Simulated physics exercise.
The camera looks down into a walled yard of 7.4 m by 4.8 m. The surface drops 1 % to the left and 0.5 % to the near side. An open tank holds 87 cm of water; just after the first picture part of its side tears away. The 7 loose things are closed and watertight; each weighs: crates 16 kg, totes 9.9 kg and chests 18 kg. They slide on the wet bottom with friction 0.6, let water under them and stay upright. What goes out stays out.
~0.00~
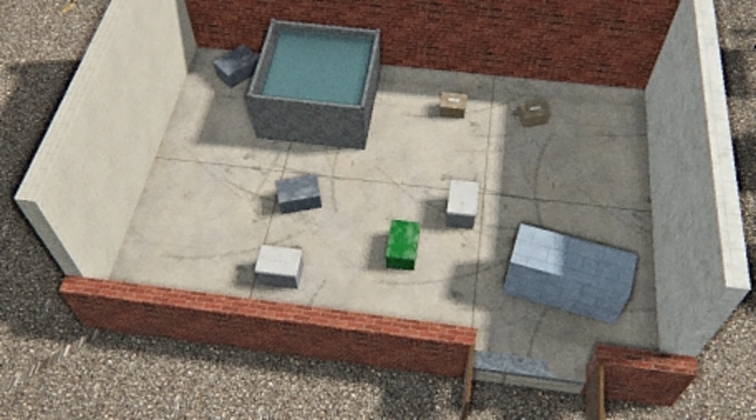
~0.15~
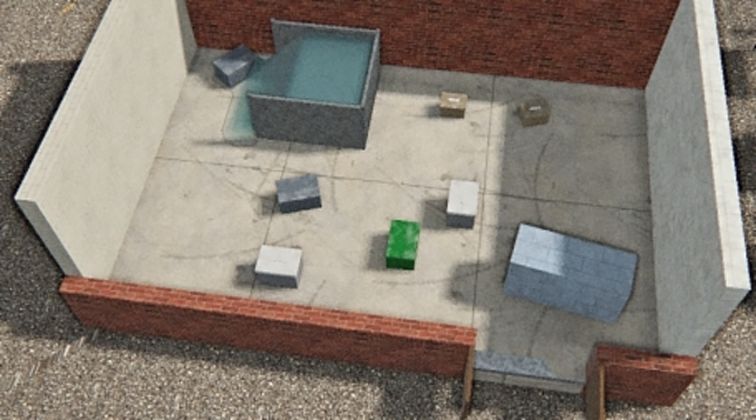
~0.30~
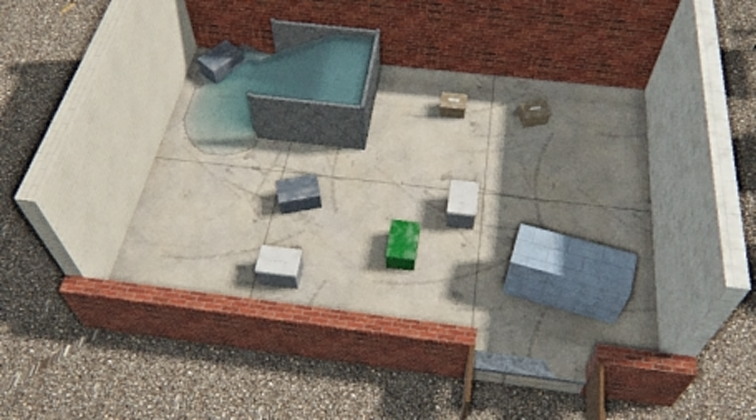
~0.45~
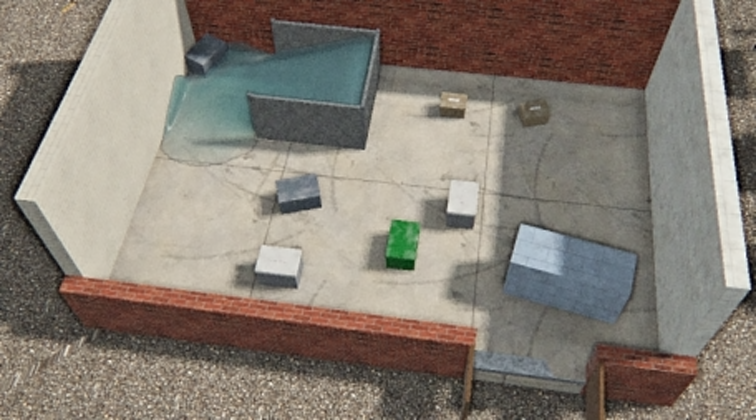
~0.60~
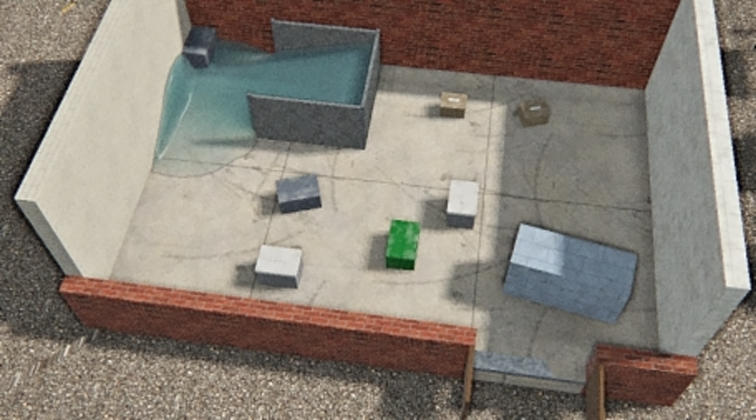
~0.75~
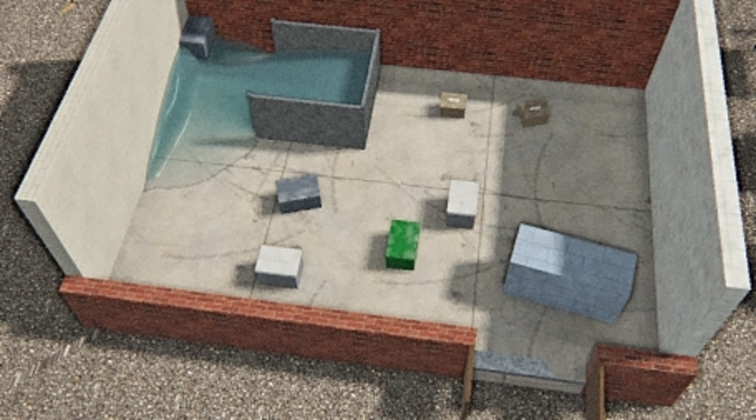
A large grey tank of teal water stands at the back left of a walled concrete yard, seen from high above by a still camera. A green crate sits near the middle among white and grey boxes, with two small brown boxes behind and a blue-grey ramp-like block at right. The tank's left side opens, water spreads to the left wall and forward, and pushes the dark box there into the back corner, while the others stay put.
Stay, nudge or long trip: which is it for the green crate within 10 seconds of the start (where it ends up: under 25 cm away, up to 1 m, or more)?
The green crate moves a short way.
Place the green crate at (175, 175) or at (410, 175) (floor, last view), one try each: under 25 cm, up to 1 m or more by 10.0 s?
In turn: It gets carried off; it stays put.
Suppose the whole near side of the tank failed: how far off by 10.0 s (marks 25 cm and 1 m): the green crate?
In that case the green crate ends far away.
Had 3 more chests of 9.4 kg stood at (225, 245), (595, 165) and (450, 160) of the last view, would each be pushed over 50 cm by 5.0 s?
In turn: More, under, under.
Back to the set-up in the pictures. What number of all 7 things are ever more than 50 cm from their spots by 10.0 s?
I count 3.
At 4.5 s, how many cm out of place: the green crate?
About 50 cm.
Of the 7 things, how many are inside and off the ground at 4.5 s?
I count 1.
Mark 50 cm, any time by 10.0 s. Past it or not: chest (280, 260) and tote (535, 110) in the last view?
In that order: Past it, under.
After 2.0 s the green crate is near (403, 239), 0.0 m from its start, aground; 0 of 7 are out; 1 afloat.
After 4.5 s the green crate is near (438, 222), 0.5 m from its start, aground; 0 of 7 are out; 1 afloat.
After 7.0 s the green crate is near (440, 222), 0.6 m from its start, afloat; 0 of 7 are out; 2 afloat.
After 10.0 s the green crate is near (434, 207), 0.7 m from its start, afloat; 0 of 7 are out; 2 afloat.
